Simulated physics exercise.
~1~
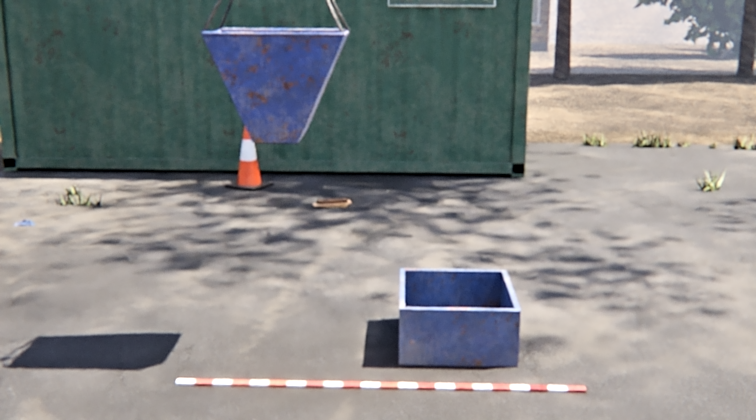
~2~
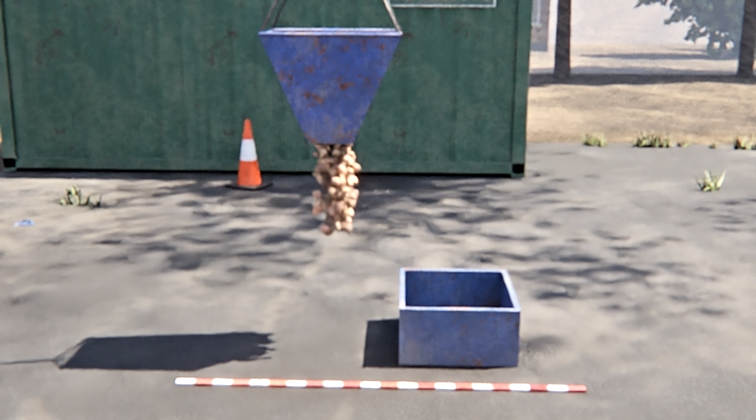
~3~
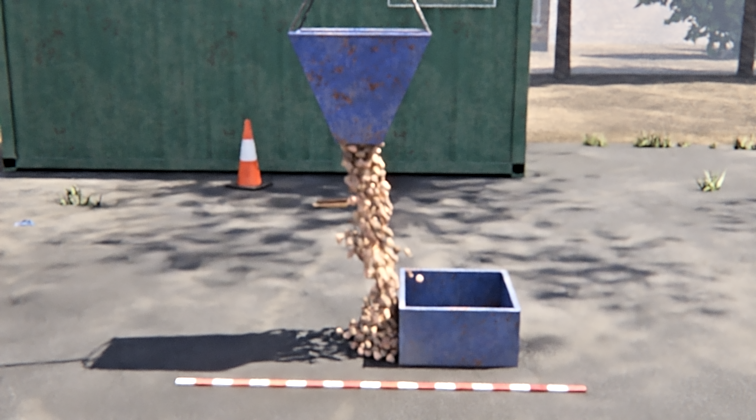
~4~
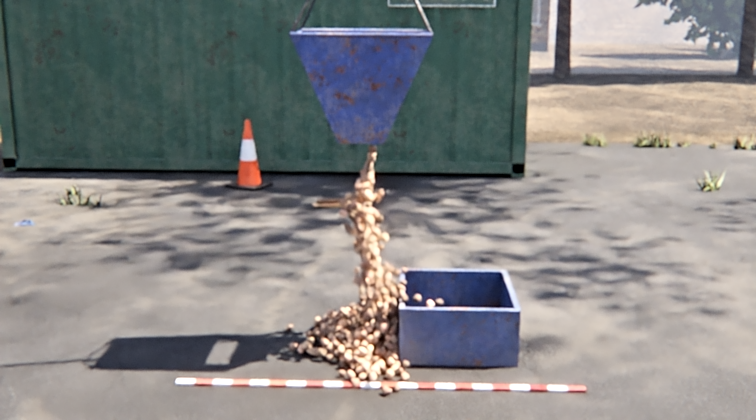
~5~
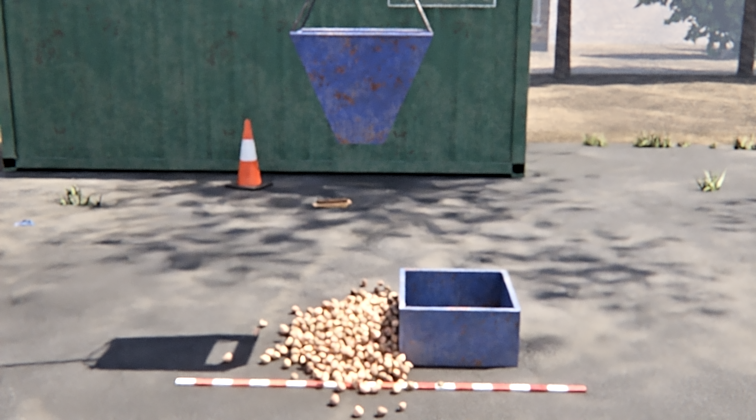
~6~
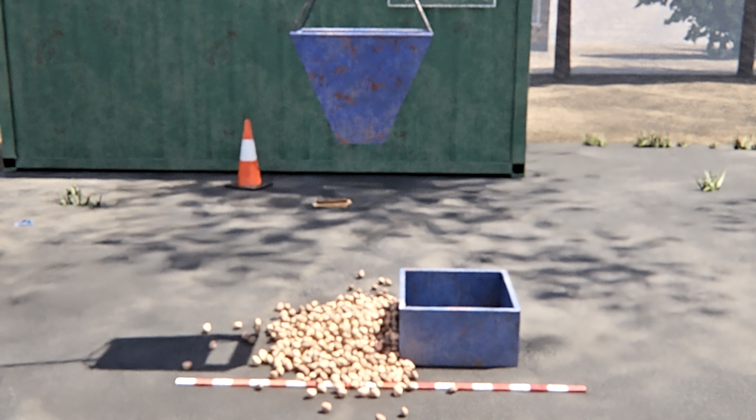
A rusty blue skip hangs over grey, shadow-dappled pavement, seen from the front by a still camera, with a dark green container and an orange and white cone behind it. Below to the right sits an open blue bin, with a red and white striped pole lying in front. The skip glides right and begins dropping tan, rounded stones from its bottom before it reaches the bin. It stops short, and the stream pours down against the bin's left side. The skip empties, and the stones spread into a low heap left of the bin, a few scattering past the pole.
